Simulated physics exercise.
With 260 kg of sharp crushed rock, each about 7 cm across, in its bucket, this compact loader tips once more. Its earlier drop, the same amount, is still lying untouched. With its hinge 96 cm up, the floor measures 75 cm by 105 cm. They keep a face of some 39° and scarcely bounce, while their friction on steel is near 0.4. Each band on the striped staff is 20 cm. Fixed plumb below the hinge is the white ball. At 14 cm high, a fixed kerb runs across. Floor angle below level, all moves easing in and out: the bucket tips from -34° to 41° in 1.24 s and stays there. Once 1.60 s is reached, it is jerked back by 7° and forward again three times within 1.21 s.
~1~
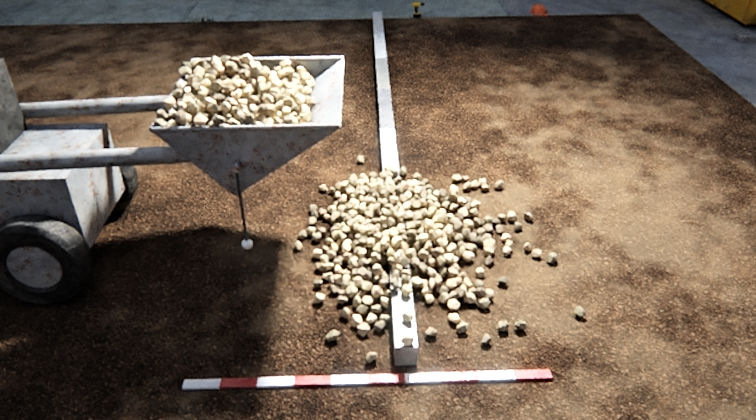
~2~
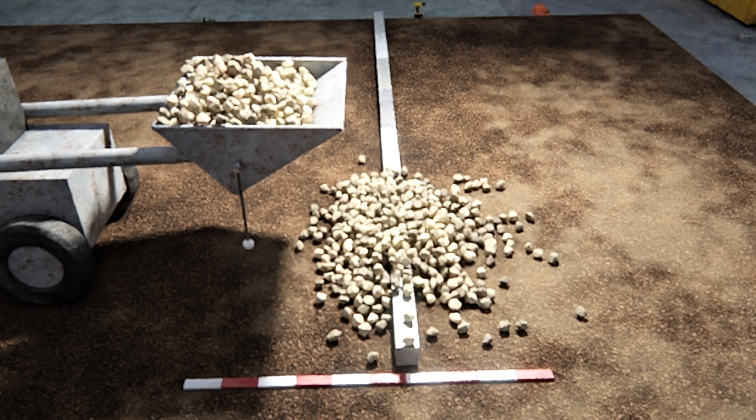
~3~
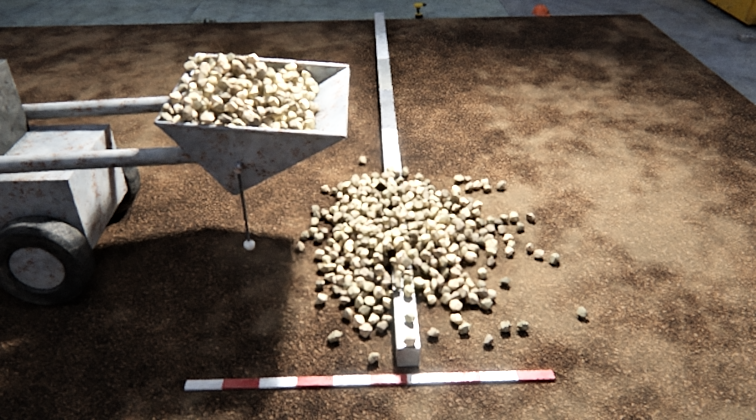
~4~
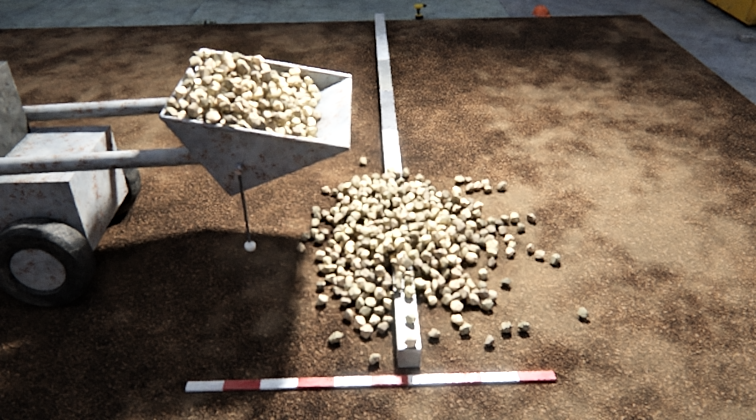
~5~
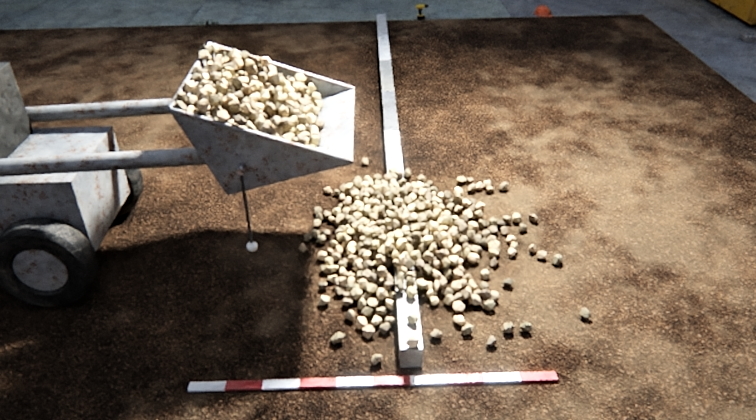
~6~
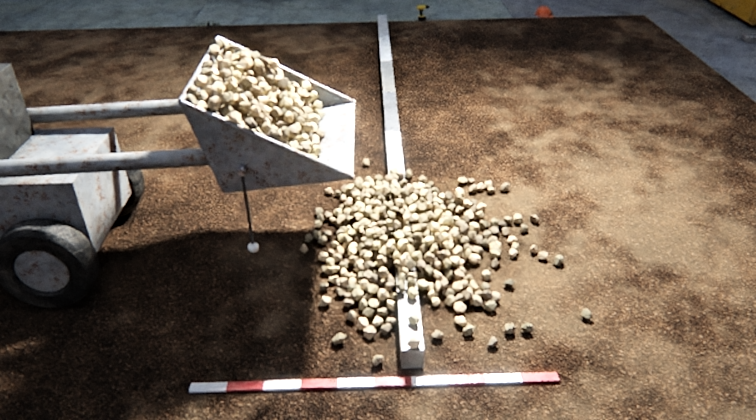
A small loader on the left slowly tilted its bucket full of pale stones forward, the front lip dipping lower, while a pile of similar stones lay unmoving across a white kerb beside it.
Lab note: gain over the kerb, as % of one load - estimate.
Gain: About 6 %.
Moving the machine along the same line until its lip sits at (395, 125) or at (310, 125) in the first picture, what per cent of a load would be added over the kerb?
Around 65 percent, then around 0 percent.
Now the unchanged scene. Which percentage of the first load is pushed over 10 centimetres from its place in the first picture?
About 0 %.
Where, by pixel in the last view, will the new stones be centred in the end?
Middle: Approx. (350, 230) px.
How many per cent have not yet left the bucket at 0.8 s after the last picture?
About 50 percent.
Then, 0.4 s after the last picture the floor is at 29°; in per cent of one load, 99 in the bucket, 60 on this side of the kerb, 41 over the kerb; the foremost stones are at (536, 239).
Then, 0.8 s after the last picture the floor is at 41°; in per cent of one load, 49 in the bucket, 110 on this side of the kerb, 41 over the kerb; the foremost stones are at (536, 239).
Then, 2.7 s after the last picture the floor is at 41°; in per cent of one load, 0 in the bucket, 152 on this side of the kerb, 48 over the kerb; the foremost stones are at (536, 239).
Then, 5.2 s after the last picture the floor is at 41°; in per cent of one load, 0 in the bucket, 152 on this side of the kerb, 48 over the kerb; the foremost stones are at (536, 239). Net gain over the kerb, 6.
